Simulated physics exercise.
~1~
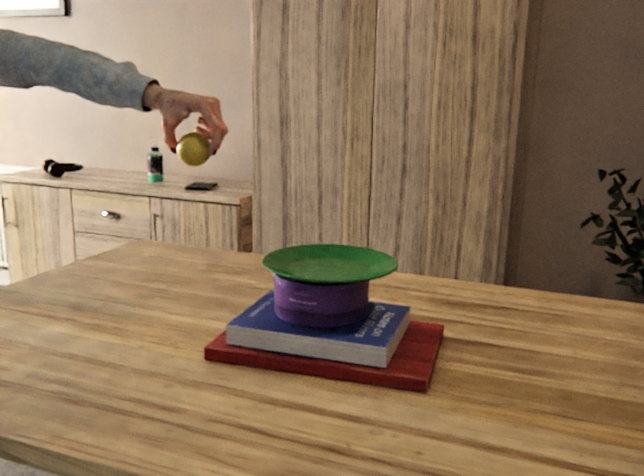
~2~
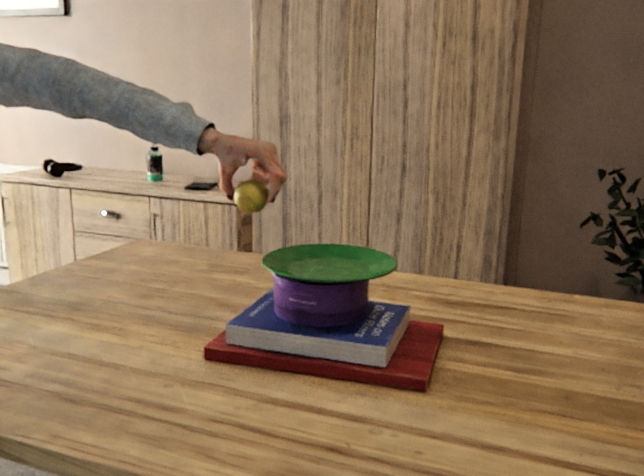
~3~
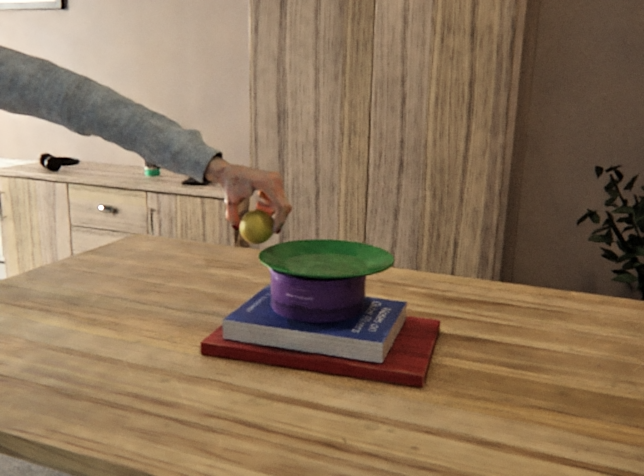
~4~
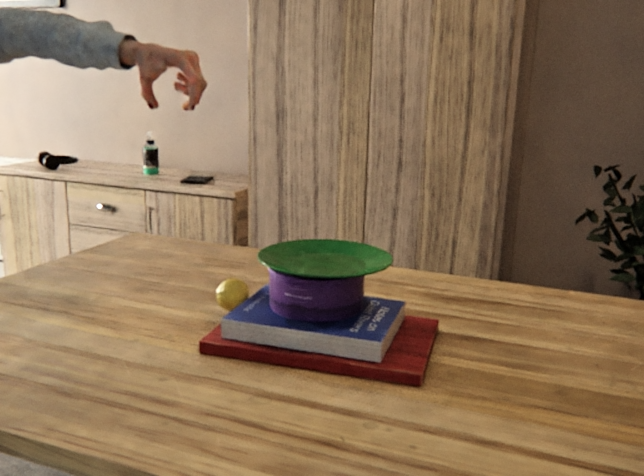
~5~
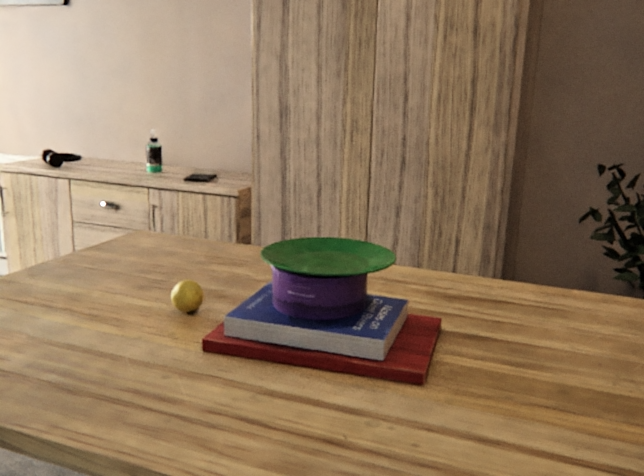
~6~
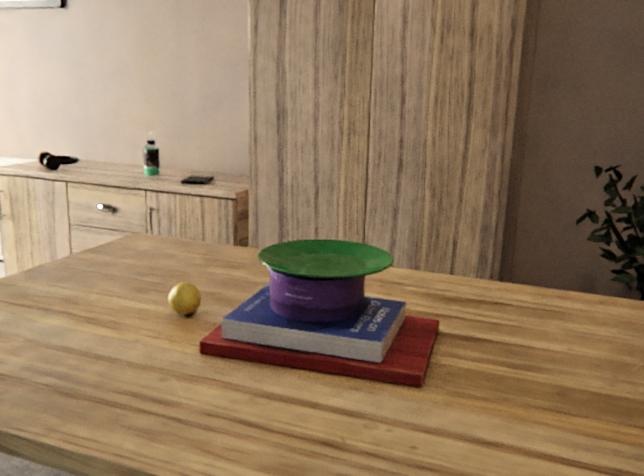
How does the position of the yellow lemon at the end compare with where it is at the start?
At the start the lemon is held in the air by a hand, up and to the left of the stack. At the end it lies on the wooden table to the left of the stack, much lower than before.
